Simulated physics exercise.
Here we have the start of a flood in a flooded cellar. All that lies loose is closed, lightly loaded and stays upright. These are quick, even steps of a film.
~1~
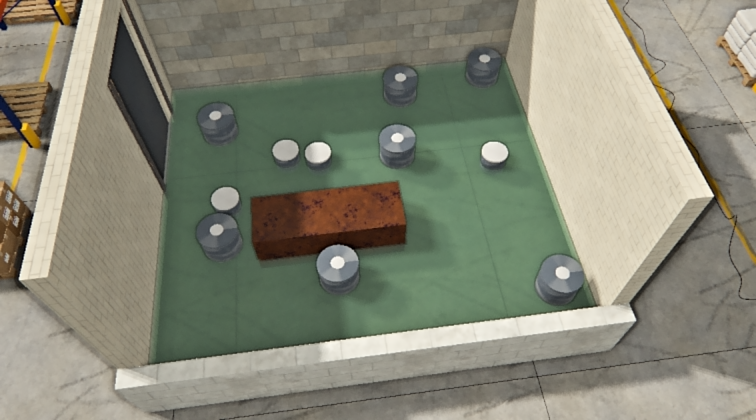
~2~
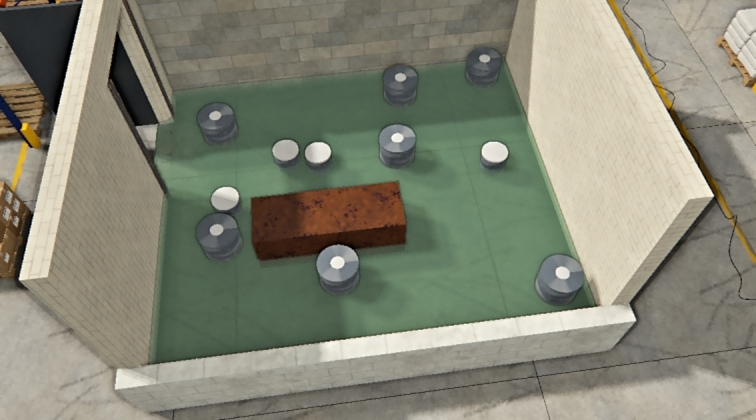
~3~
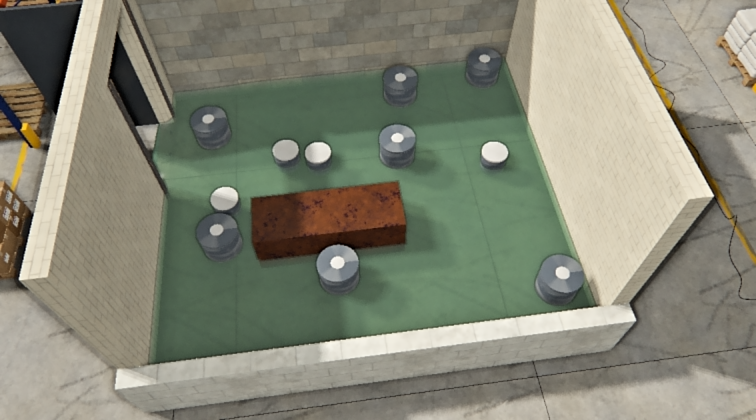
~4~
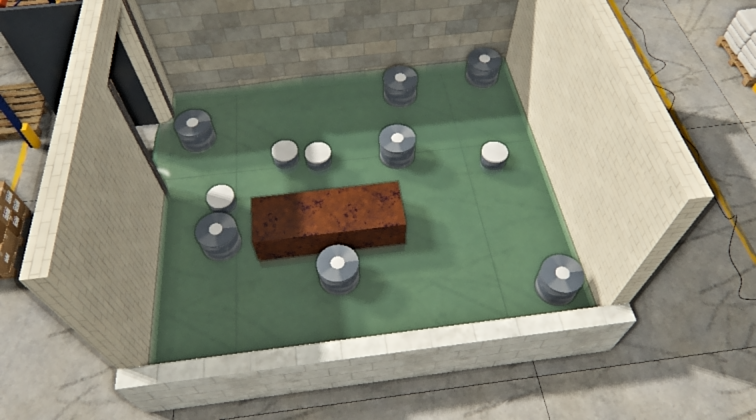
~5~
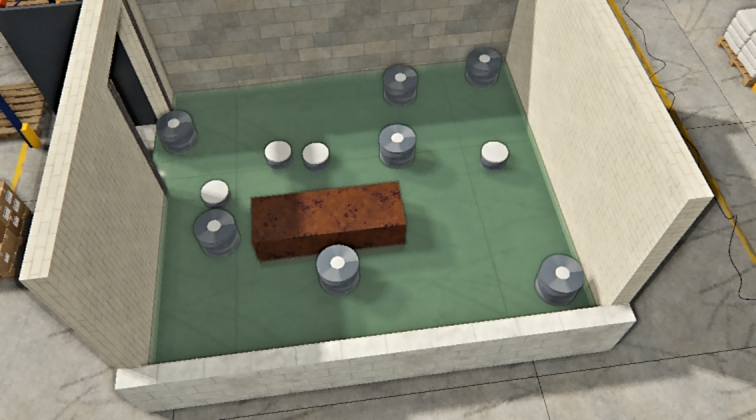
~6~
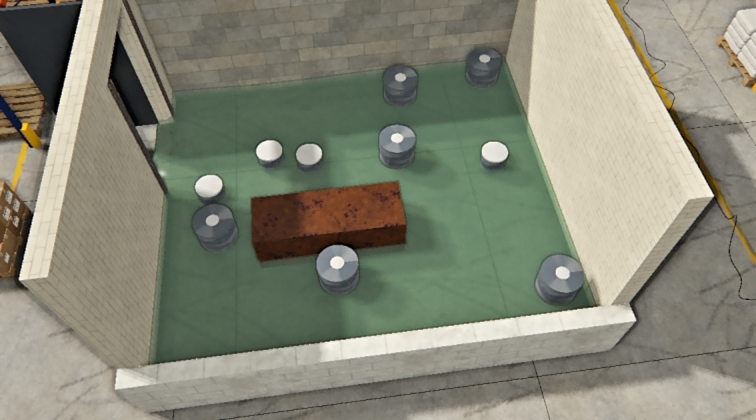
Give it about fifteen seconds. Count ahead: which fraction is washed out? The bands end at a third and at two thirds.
Share: One to two thirds.
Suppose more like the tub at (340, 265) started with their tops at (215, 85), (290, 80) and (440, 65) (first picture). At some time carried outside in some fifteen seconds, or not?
One after the other: Washed out, washed out, inside.
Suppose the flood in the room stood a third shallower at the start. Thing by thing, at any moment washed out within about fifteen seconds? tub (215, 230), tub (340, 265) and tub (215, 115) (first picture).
As listed: Through, still in, gone.
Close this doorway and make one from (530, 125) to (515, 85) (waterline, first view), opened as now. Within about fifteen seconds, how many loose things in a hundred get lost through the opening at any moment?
Close to 40 %.
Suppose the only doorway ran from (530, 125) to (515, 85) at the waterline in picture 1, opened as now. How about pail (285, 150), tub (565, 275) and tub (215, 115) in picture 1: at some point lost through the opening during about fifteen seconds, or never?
One after the other: Inside, still in, kept in.
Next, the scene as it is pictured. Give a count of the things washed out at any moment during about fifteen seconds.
I count 6.
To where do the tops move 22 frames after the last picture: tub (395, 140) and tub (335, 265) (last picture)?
Around (260, 144) and (246, 266).
A moment on, 1 of 11 are out; 10 afloat.
Next, 4 of 11 are out; 7 afloat.
Later, 5 of 11 are out; 6 afloat.
In the end, 6 of 11 are out; 4 afloat.
